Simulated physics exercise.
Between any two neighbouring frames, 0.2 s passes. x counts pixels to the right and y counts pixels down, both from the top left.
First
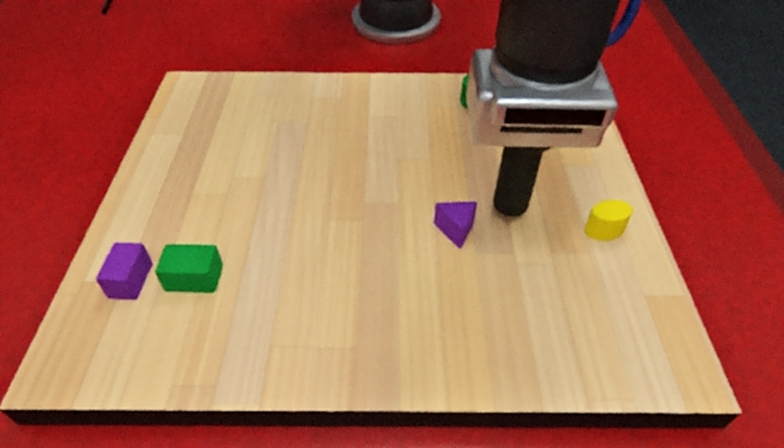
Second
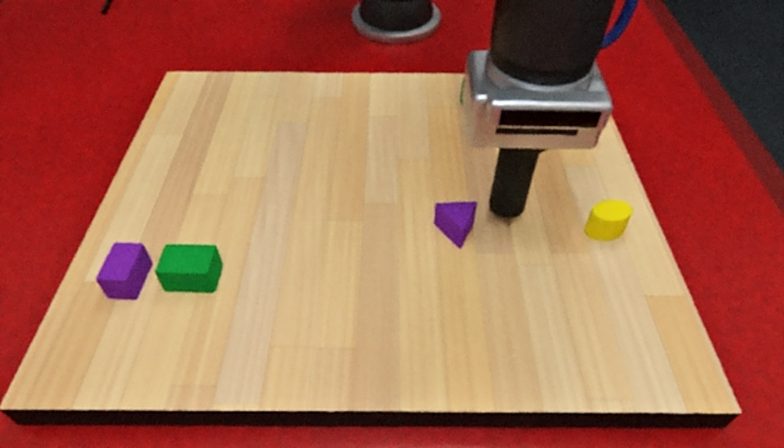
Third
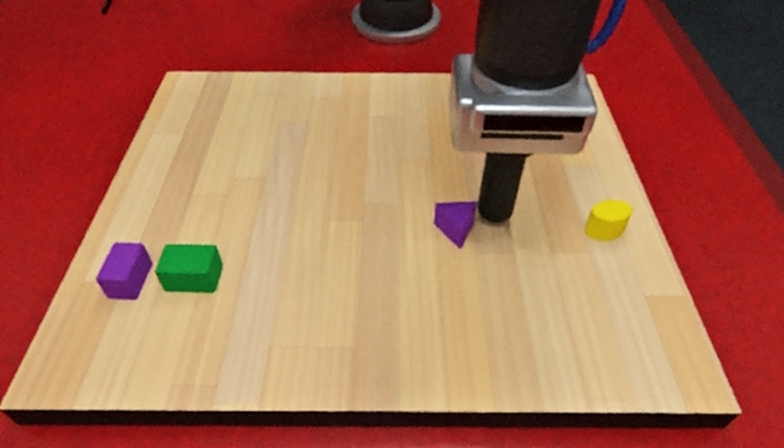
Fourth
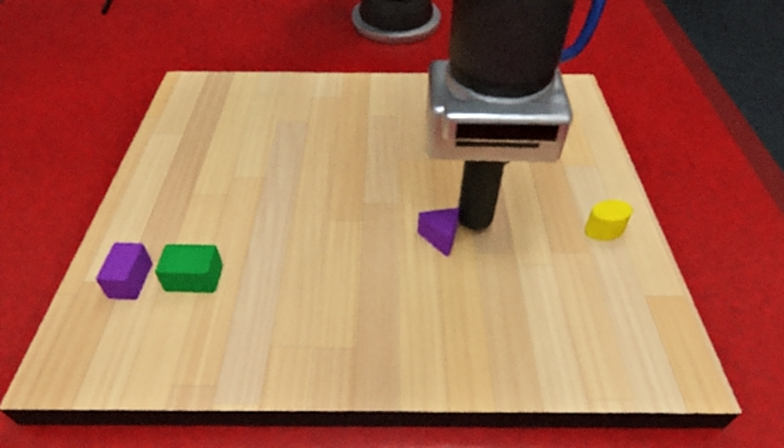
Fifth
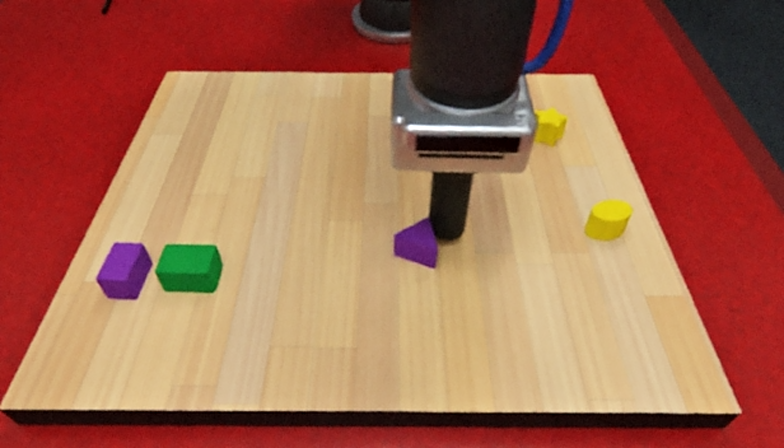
To begin with, a dark bar on a robot arm stands on a wooden board between a purple triangular piece and a yellow one, with purple and green blocks at left. The bar slides left to the triangular piece, then pushes it left and slightly nearer, as another yellow piece appears behind.
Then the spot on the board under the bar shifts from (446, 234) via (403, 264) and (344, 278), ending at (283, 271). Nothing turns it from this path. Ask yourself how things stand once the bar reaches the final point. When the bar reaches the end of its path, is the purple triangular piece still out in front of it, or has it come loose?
Beside or behind it.
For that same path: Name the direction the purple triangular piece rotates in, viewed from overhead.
In a top view, it turns counterclockwise.
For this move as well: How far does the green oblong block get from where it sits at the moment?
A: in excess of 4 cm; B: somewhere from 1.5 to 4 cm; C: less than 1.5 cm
C
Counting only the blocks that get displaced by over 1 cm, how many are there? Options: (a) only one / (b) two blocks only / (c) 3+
The one that fits is a, only one.
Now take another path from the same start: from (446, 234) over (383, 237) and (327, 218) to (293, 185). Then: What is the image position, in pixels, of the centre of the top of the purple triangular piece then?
Close to (396, 243).
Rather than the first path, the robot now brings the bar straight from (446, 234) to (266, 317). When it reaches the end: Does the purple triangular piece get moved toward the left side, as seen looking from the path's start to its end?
Yes
What follows on the original path. One third of the way, bar at (403, 258); purple triangular piece at (380, 265), turned 45° anticlockwise.
Two thirds of the way, bar at (343, 272); purple triangular piece at (338, 288), turned 80° anticlockwise.
At the end, bar at (281, 264); green oblong block not moved; purple triangular piece at (338, 288), turned 80° anticlockwise.
